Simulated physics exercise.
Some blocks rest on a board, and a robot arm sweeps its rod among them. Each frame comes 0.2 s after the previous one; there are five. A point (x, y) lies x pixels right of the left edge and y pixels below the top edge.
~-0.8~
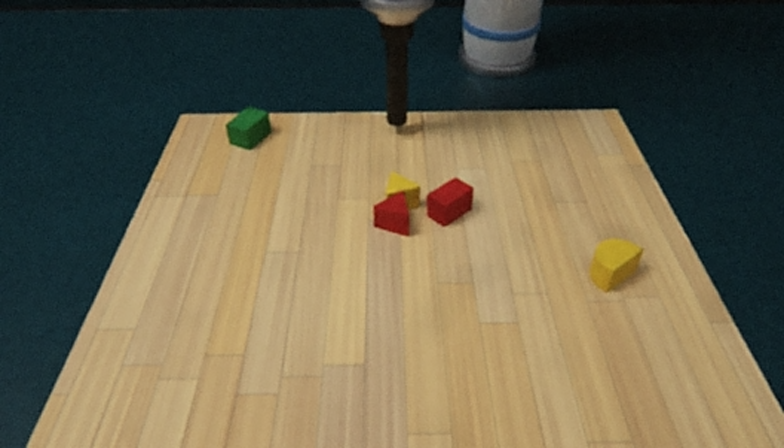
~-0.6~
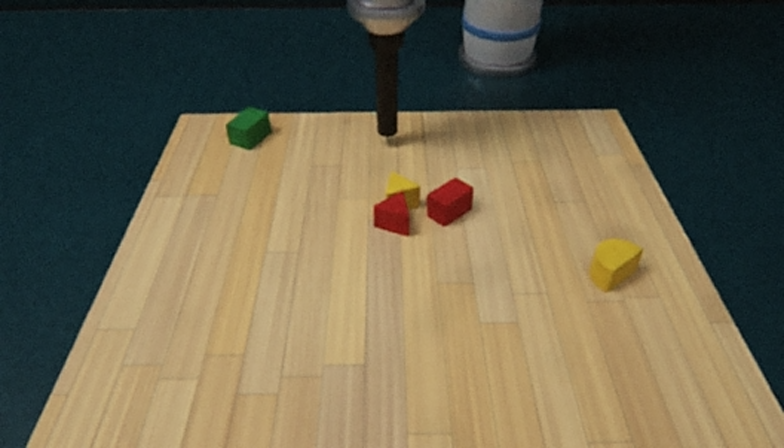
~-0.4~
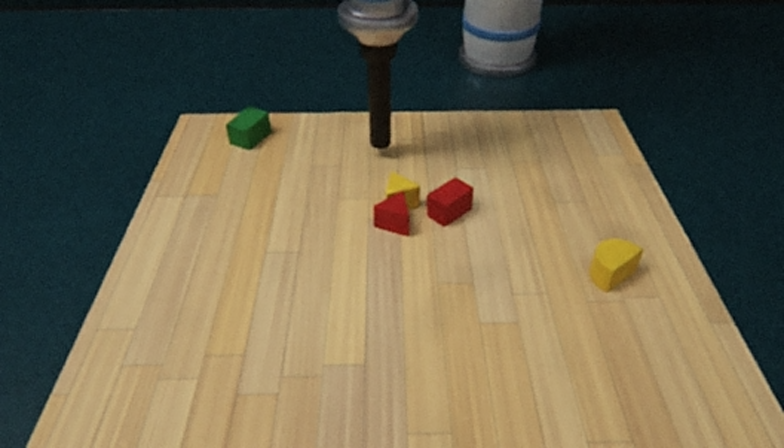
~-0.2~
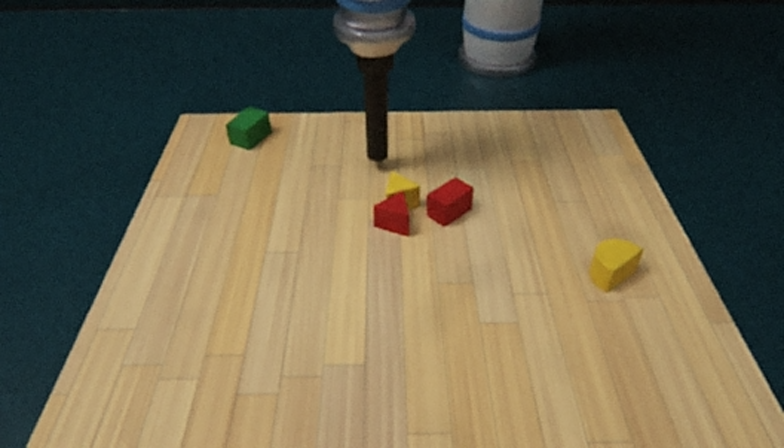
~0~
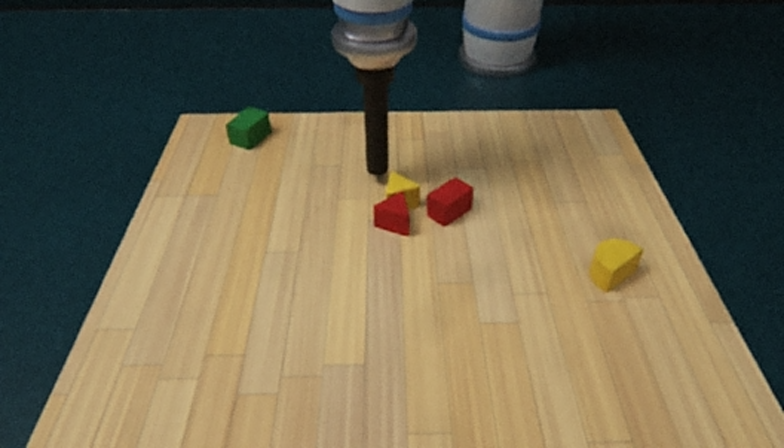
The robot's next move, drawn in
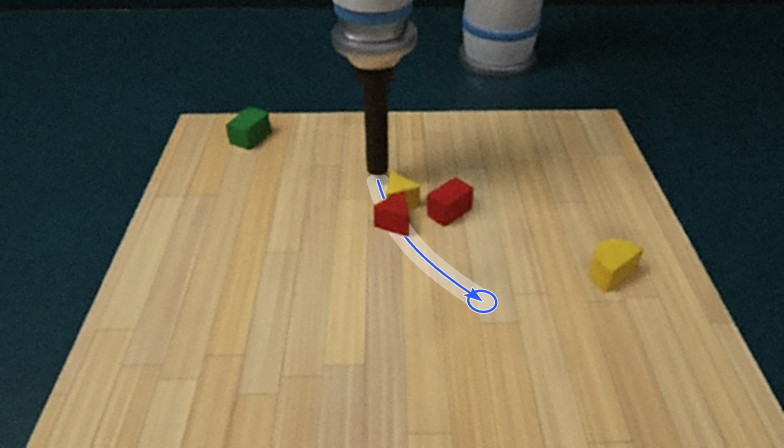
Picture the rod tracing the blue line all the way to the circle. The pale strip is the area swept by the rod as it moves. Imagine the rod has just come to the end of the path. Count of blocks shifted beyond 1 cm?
Going by the path, two of them shift by more than about 1 cm.
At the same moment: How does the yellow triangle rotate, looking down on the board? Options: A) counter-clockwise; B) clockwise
The answer is A.
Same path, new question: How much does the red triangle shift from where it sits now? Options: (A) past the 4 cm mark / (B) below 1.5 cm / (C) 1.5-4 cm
A.
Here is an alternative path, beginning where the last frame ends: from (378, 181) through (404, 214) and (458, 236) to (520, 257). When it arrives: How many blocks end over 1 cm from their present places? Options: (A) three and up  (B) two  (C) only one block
A (three and up)
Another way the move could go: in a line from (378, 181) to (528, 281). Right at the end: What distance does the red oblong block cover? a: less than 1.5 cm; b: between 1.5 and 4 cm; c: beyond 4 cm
Option b.
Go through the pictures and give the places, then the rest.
In the first picture, rod tip at (397, 121); block tops, red triangle at (395, 203); yellow triangle at (399, 183); red oblong block at (451, 190).
In the second picture, rod at (387, 132); blocks unchanged.
In the third picture, rod at (381, 143); blocks unchanged.
In the fourth picture, rod at (378, 156); blocks unchanged.
In the fifth picture, rod at (378, 169); red triangle at (395, 203); yellow triangle at (399, 183); red oblong block at (451, 190).
Path on the board, from (378, 181) through (394, 220) and (428, 261) to (482, 301).
What follows on the original path. One third of the way, rod at (394, 209); red triangle at (405, 214), turned 25° clockwise; yellow triangle at (415, 189), turned 25° anticlockwise.
Two thirds of the way, rod at (429, 249); red triangle at (446, 255); yellow triangle at (415, 190), turned 25° anticlockwise.
At the end, rod at (484, 289); red triangle at (501, 299), turned 25° clockwise; yellow triangle at (415, 190), turned 25° anticlockwise; red oblong block in place.
